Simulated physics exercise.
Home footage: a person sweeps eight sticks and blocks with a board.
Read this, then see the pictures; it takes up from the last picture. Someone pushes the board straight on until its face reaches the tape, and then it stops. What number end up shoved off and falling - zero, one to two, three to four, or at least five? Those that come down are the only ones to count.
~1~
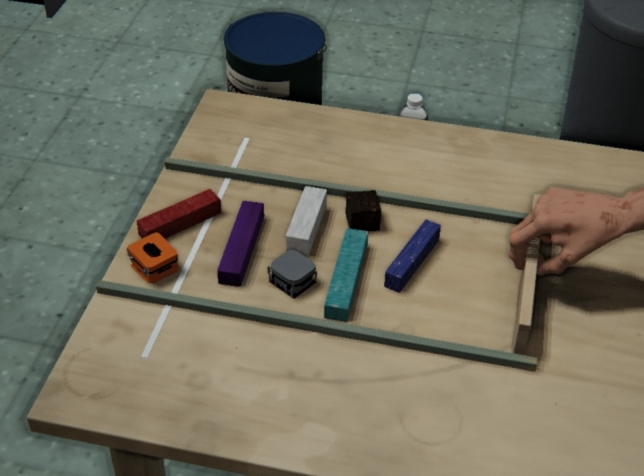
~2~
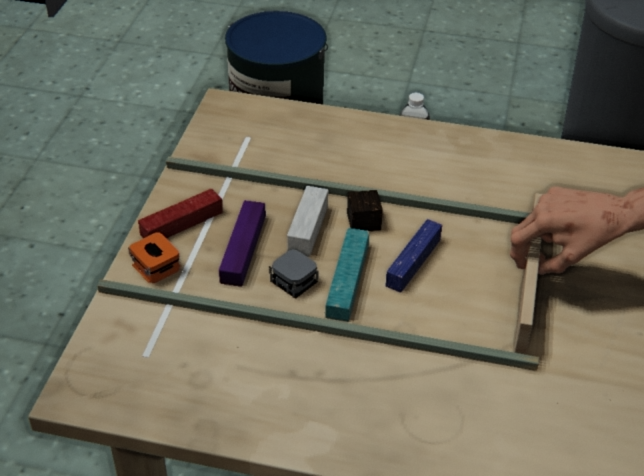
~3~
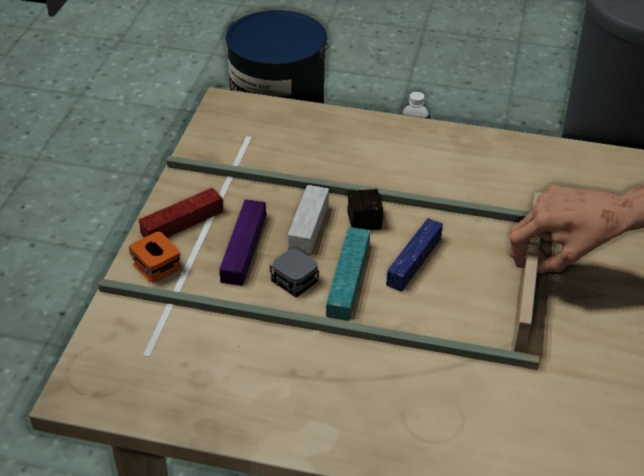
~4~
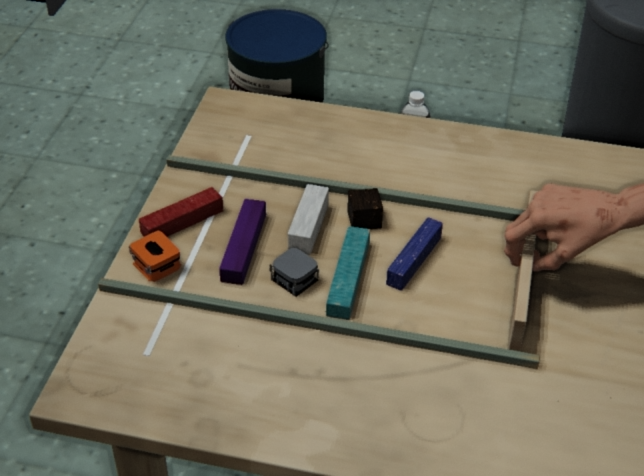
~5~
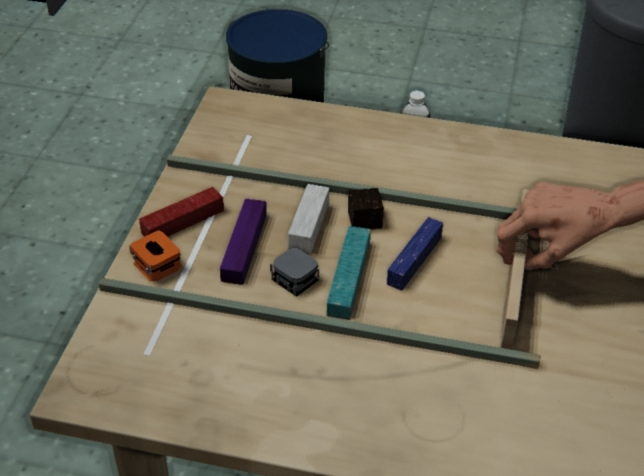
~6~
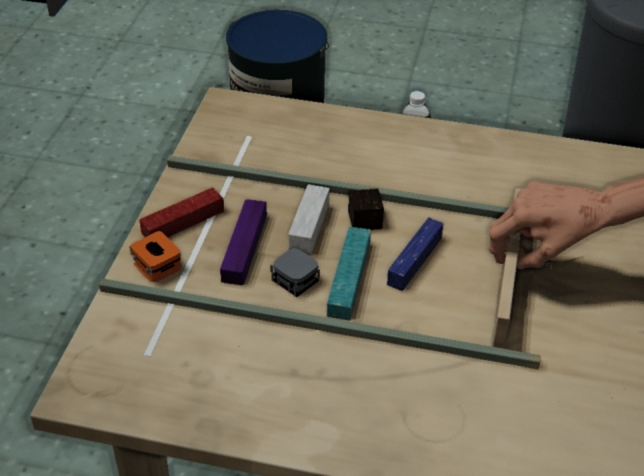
The count is three to four.
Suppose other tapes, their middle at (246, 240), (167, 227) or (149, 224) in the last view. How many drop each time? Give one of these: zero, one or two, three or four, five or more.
Number fallen at each tape, in order - just one or two, 5 or more, five or over.
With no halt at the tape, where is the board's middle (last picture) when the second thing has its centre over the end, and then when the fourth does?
I'd put it close to (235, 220) and later close to (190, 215).
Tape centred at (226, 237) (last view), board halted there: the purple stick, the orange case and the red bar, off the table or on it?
OK, so the purple stick stays where it is, the orange case comes off, and the red bar? It comes off.
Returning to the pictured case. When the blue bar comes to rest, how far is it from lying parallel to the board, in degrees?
I'd estimate about 0 degrees.
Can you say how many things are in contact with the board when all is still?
I count 2 of them.
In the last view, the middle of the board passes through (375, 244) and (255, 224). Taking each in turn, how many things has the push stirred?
At the one place 3, at the other 8.
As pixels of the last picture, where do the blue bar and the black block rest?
In the last picture the blue bar sits at (199, 219) while the black block sits at (204, 177).
A little later, none off yet; orange case at rest near (157, 258); red bar at rest near (183, 215); purple stick at rest near (244, 241).
Next, none off yet; orange case at rest near (154, 258); red bar moving near (178, 215); purple stick shifted a little near (210, 234).
When it is over, the number that fall off is three or four; down, purple stick, red bar and orange case.
